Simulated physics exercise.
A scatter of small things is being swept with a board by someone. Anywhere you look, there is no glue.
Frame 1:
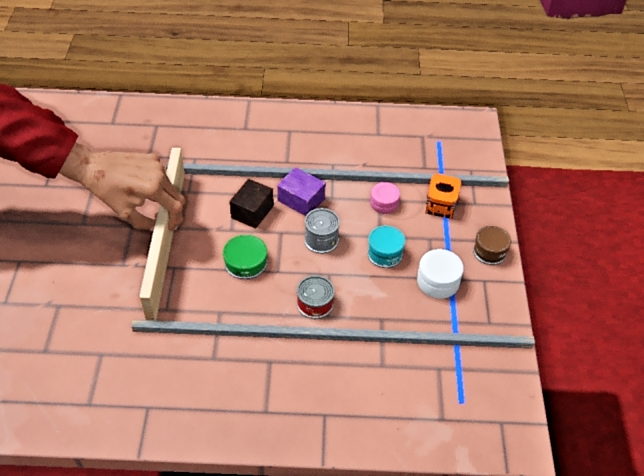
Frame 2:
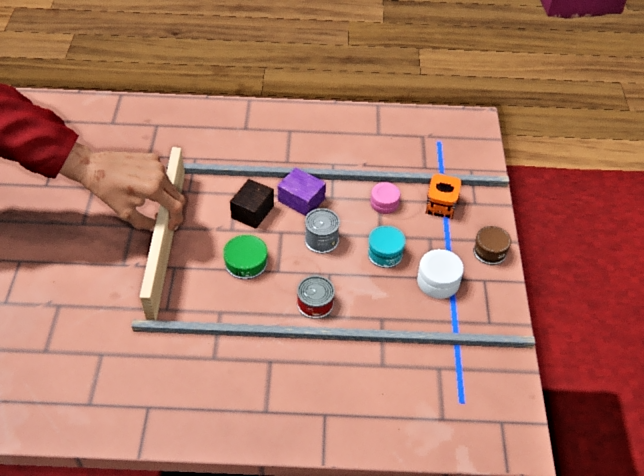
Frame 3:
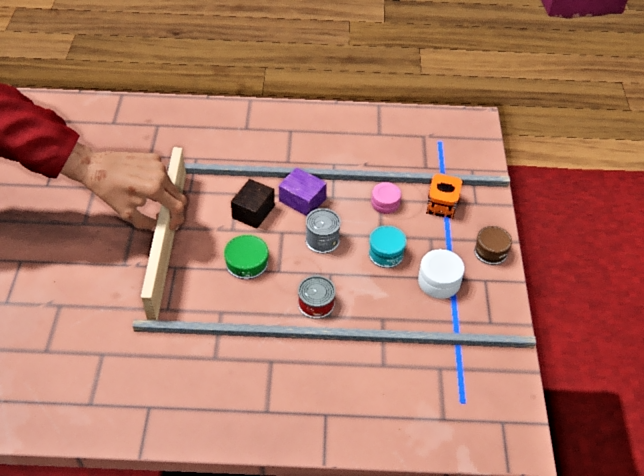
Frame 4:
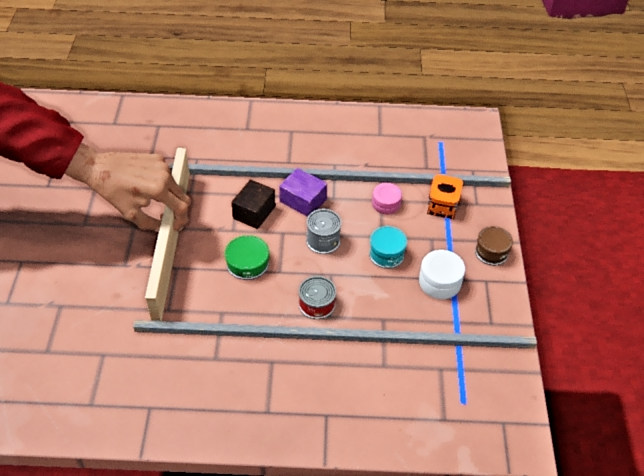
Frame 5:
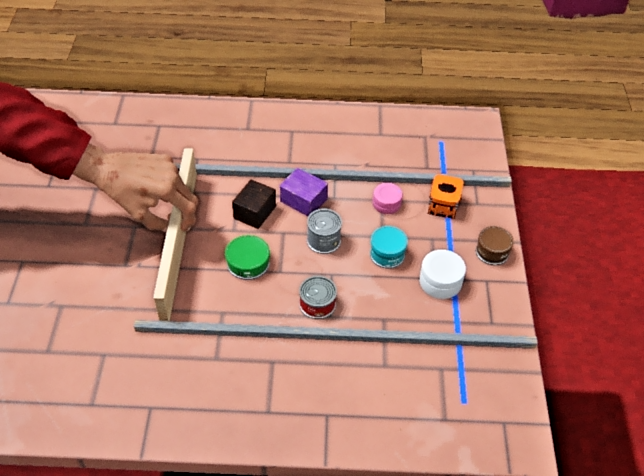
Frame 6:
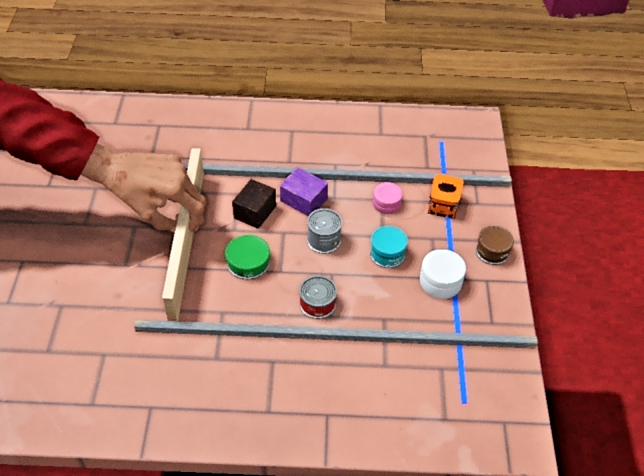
At first, a hand holds a pale board upright at the left of a brick-patterned surface, with scattered tins, lids and blocks to its right between two grey rails. The hand then slides the board slightly right, narrowing the gap to the green pot, while the objects stay essentially still.
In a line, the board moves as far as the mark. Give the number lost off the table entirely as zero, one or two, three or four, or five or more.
Lost off the table: One or two.
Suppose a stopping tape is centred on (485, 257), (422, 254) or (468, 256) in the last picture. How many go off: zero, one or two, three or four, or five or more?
Taking the places one by one, it comes to more than four; no fall at all; three to four.
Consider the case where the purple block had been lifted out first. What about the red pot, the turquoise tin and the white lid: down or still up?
Red pot - safe, turquoise tin - safe, white lid - safe.
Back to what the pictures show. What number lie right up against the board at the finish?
I count 4 of them.
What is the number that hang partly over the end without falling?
The total comes out at 1.
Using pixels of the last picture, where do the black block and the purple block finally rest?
First (464, 212), then (491, 194).
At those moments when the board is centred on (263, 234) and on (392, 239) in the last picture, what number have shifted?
So 3, and at the other place 9.
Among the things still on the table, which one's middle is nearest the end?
I'd go with the white lid.
Soon after, none off yet; brown tin at rest near (494, 245); orange case at rest near (445, 196); white lid at rest near (442, 274).
After that, none off yet; brown tin at rest near (494, 245); orange case displaced about its own width near (474, 196); white lid at rest near (442, 274).
In the end, the number that fall off is one or two; gone, orange case and brown tin.
